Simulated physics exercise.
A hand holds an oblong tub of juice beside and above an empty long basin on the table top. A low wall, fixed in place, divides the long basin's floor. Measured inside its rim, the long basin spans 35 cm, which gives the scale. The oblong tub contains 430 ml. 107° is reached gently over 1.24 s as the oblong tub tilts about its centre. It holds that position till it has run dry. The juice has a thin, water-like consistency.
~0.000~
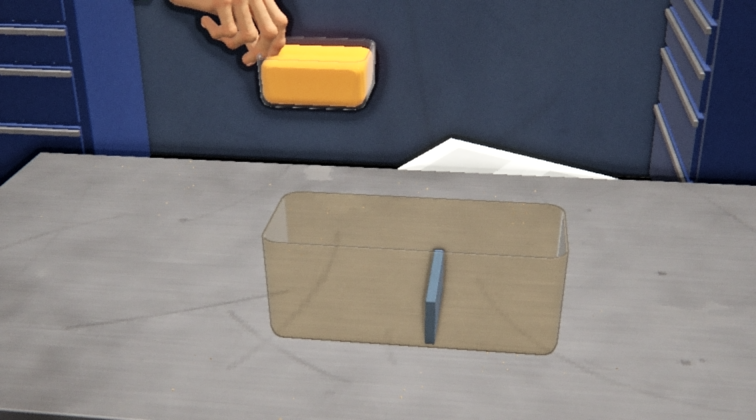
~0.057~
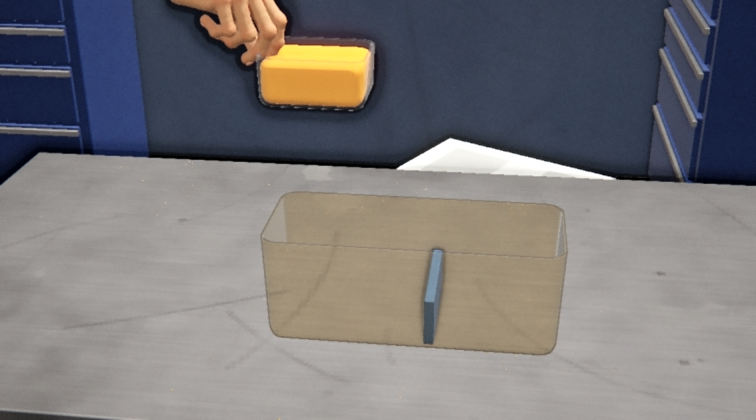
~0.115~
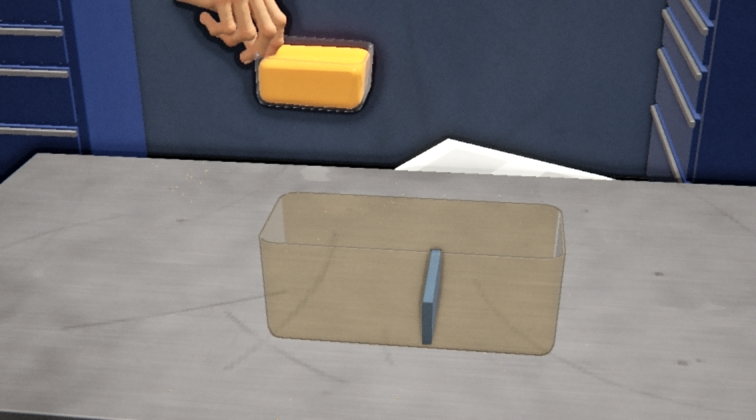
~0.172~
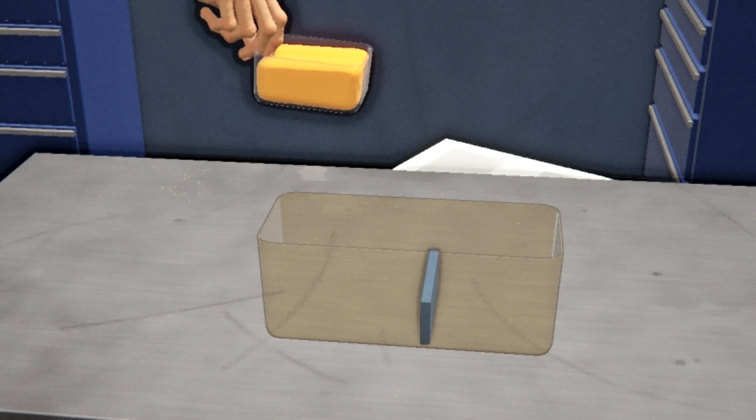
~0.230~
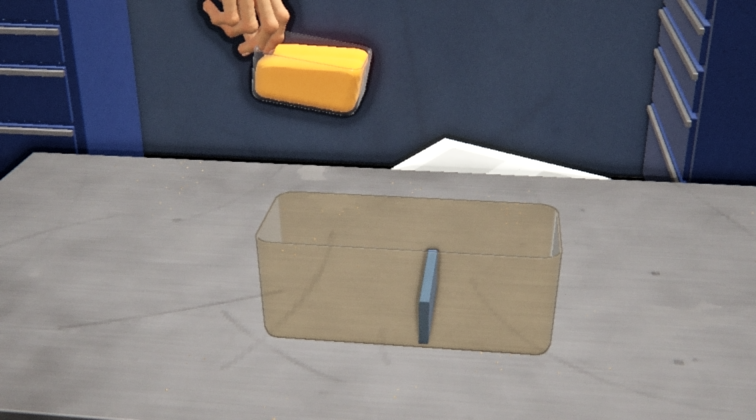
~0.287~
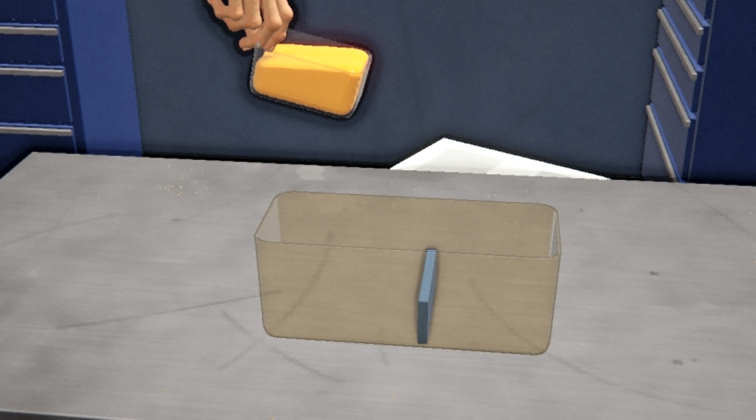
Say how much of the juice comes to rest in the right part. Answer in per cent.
About 56 per cent comes to rest there.
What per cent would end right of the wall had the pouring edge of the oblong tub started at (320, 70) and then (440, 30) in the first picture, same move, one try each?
About 0 %, then about 90 %.
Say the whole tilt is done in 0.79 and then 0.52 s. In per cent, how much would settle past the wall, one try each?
I'd expect close to 50 per cent and then close to 35 per cent.
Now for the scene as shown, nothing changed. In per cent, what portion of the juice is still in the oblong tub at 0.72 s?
About 34 per cent.
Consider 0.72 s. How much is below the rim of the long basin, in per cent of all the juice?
Near 24 in a hundred.
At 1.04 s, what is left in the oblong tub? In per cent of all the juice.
Close to 6 percent of the total.
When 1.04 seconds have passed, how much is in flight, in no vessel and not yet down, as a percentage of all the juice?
I'd say some 9 per cent is in the air.
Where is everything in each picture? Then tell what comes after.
It leans 0°; its right rim is at (370, 53); the juice meets the walls at (268, 54) and (370, 58); the long basin's rim runs from (273, 217) to (566, 232); the wall's top is at (435, 276), in the first frame.
It leans 1°; its right rim is at (369, 53); the juice meets the walls at (268, 54) and (368, 58), in the second frame.
It leans 2°; its right rim is at (368, 55); the juice meets the walls at (266, 54) and (367, 59), in the third frame.
It leans 5°; its right rim is at (367, 58); the juice meets the walls at (265, 53) and (366, 59), in the fourth frame.
It leans 9°; its right rim is at (367, 61); the juice meets the walls at (264, 54) and (365, 59), in the fifth frame.
It leans 14°; its right rim is at (367, 65); the juice meets the walls at (264, 53) and (367, 60), in the sixth frame.
By 0.72 s the tilt is 67° and 33 per cent is still to pour, 8 is left of the wall and 15 right of it.
By 1.04 s the tilt is 100° and 6 per cent is still to pour, 30 is left of the wall and 56 right of it.
By 1.38 s the tilt is 107° and 0 per cent is still to pour, 42 is left of the wall and 56 right of it.
By 1.74 s the tilt is 107° and 0 per cent is still to pour, 42 is left of the wall and 56 right of it.
At rest 42 per cent lies left of the wall, 56 right of it and 2 outside.
